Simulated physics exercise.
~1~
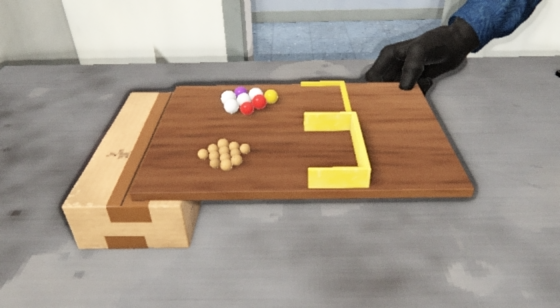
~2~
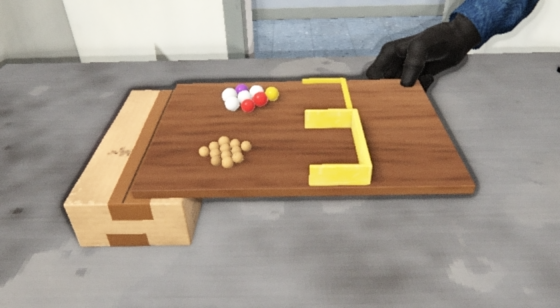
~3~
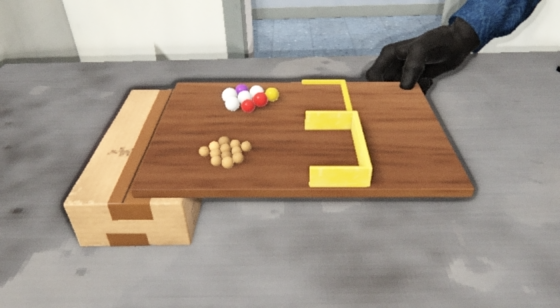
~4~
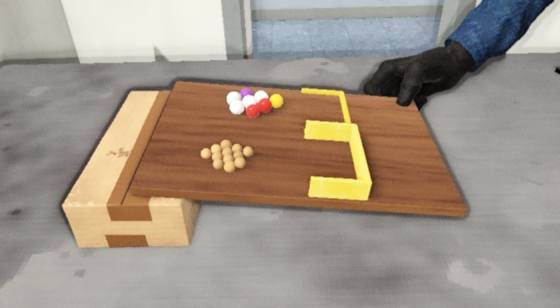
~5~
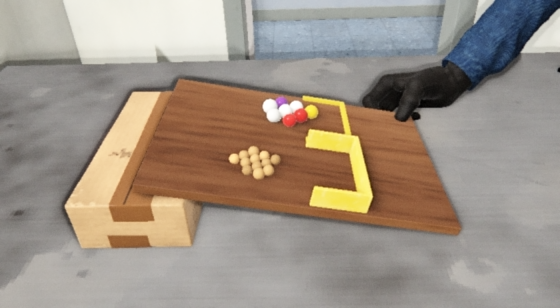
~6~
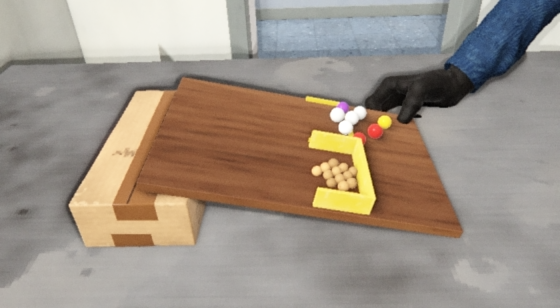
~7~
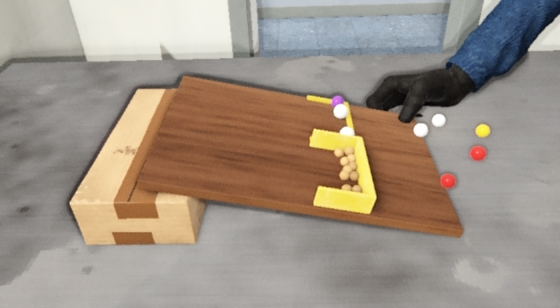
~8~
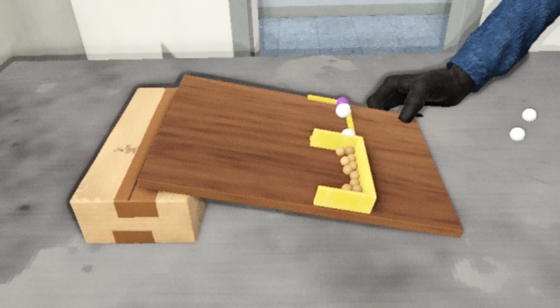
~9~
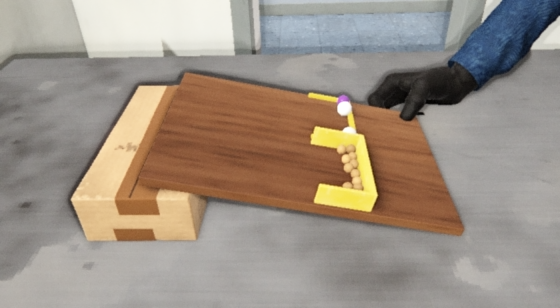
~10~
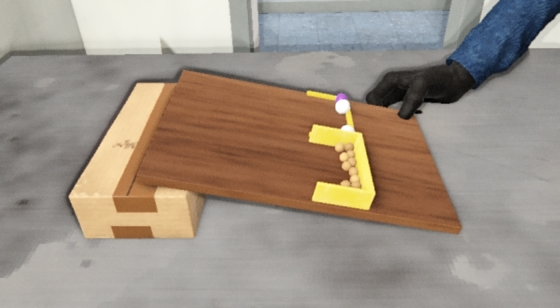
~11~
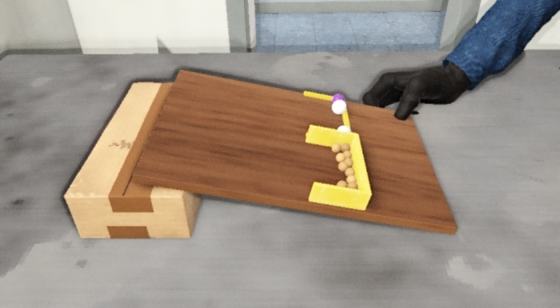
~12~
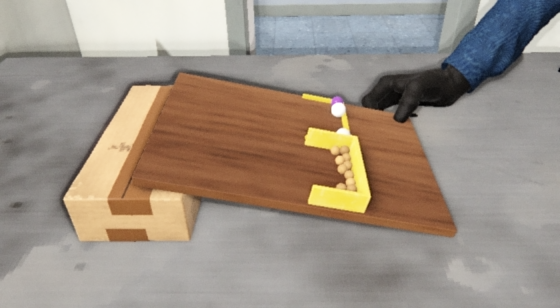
On a grey counter, a gloved hand lowered one end of a wooden board propped on a box, and two heaps of little balls rolled right; the tan ones stopped behind the near yellow barrier, while most of the coloured ones went past theirs and off the board.
